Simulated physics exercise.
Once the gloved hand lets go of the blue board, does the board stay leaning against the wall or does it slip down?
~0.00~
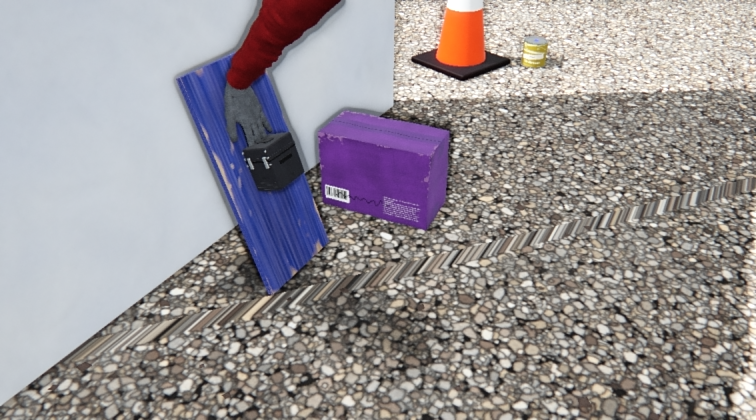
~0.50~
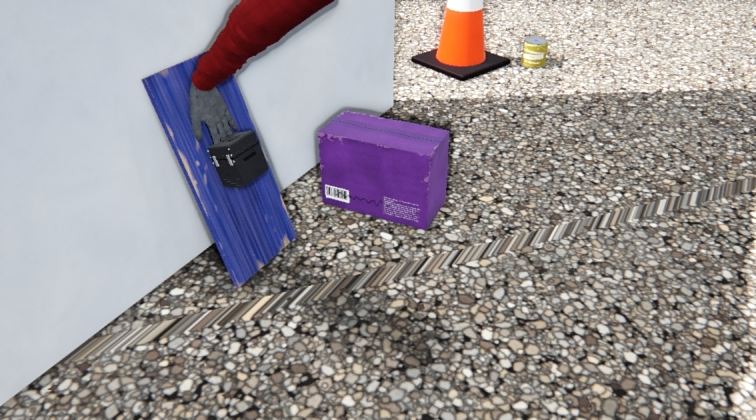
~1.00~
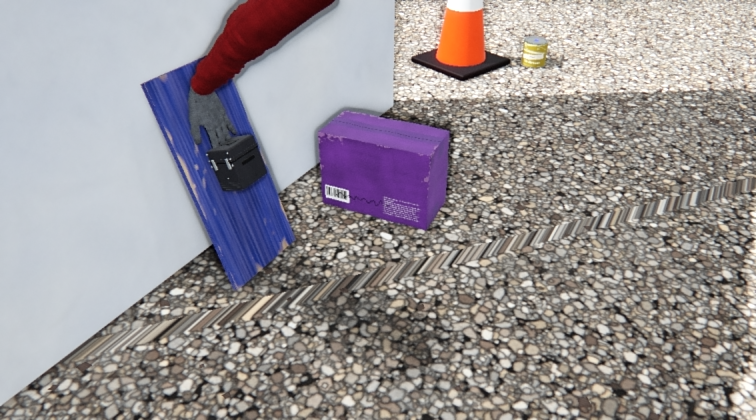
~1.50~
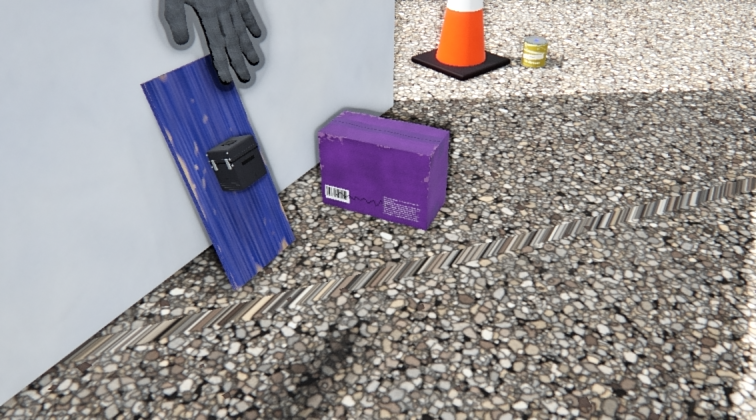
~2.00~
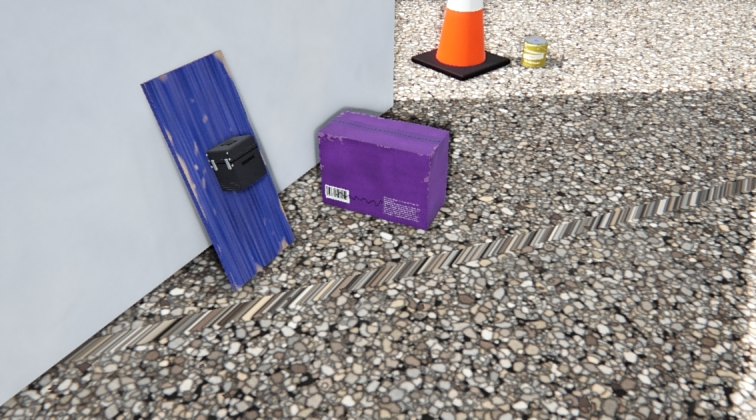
The blue board stays leaning against the wall after the hand lets go.
